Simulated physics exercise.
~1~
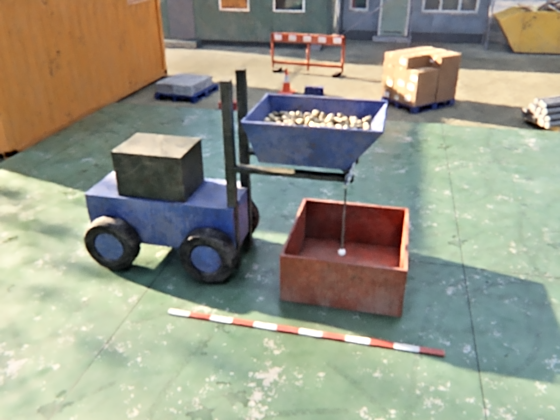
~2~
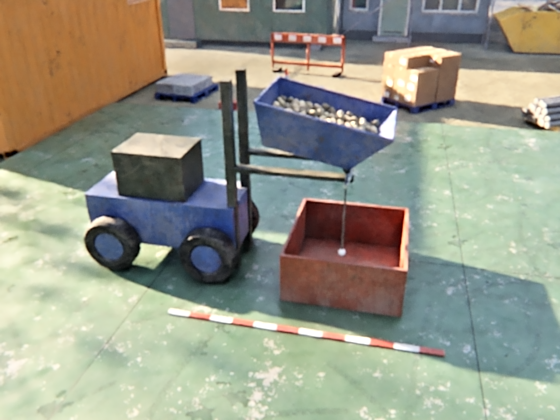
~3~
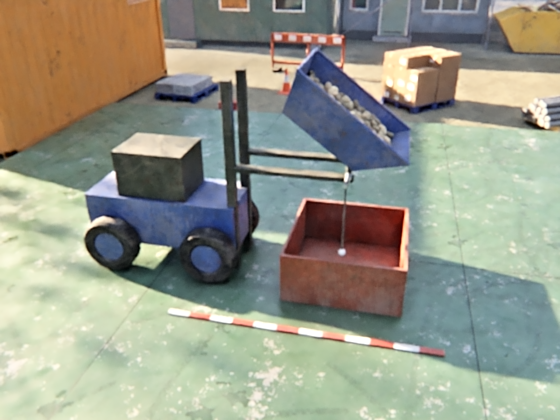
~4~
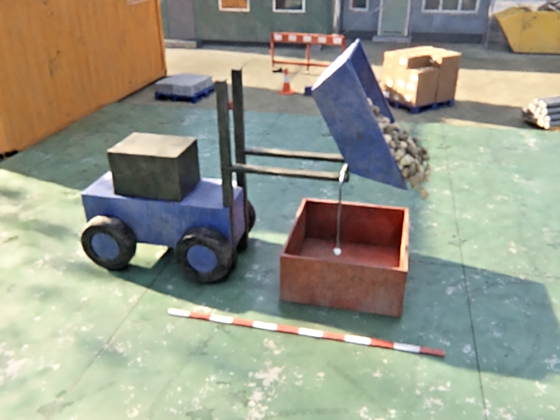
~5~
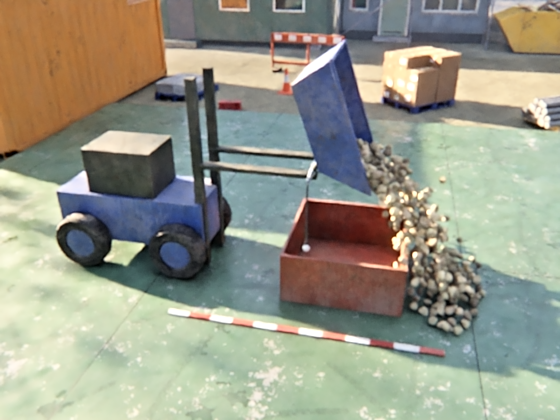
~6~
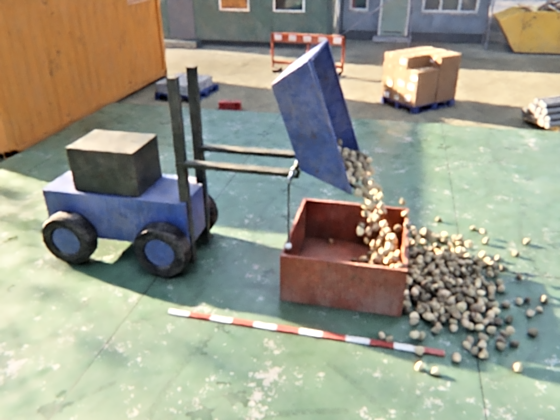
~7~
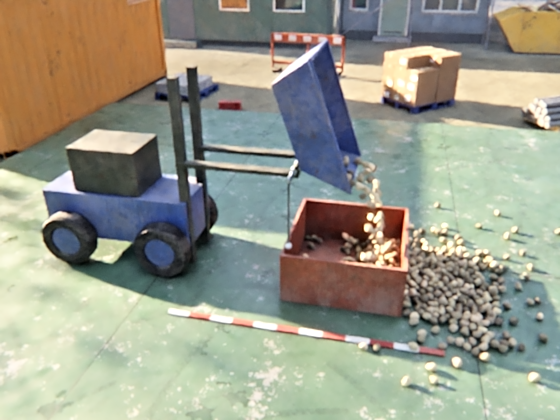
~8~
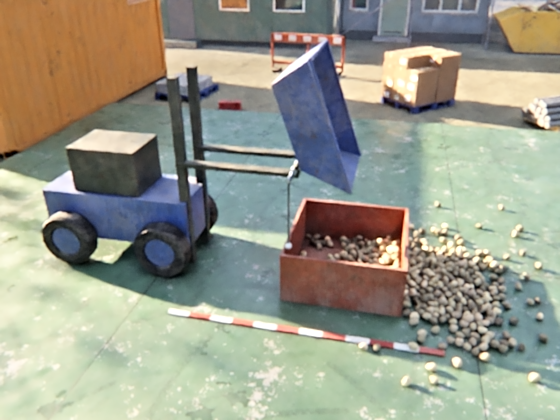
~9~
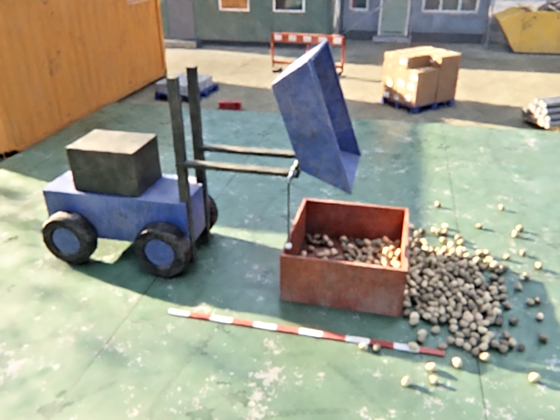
A blue forklift tipped its raised skip of round stones steeply to the right and backed away to the left as they poured out, leaving the skip empty, some stones in the red bin and more scattered on the green ground beside it.
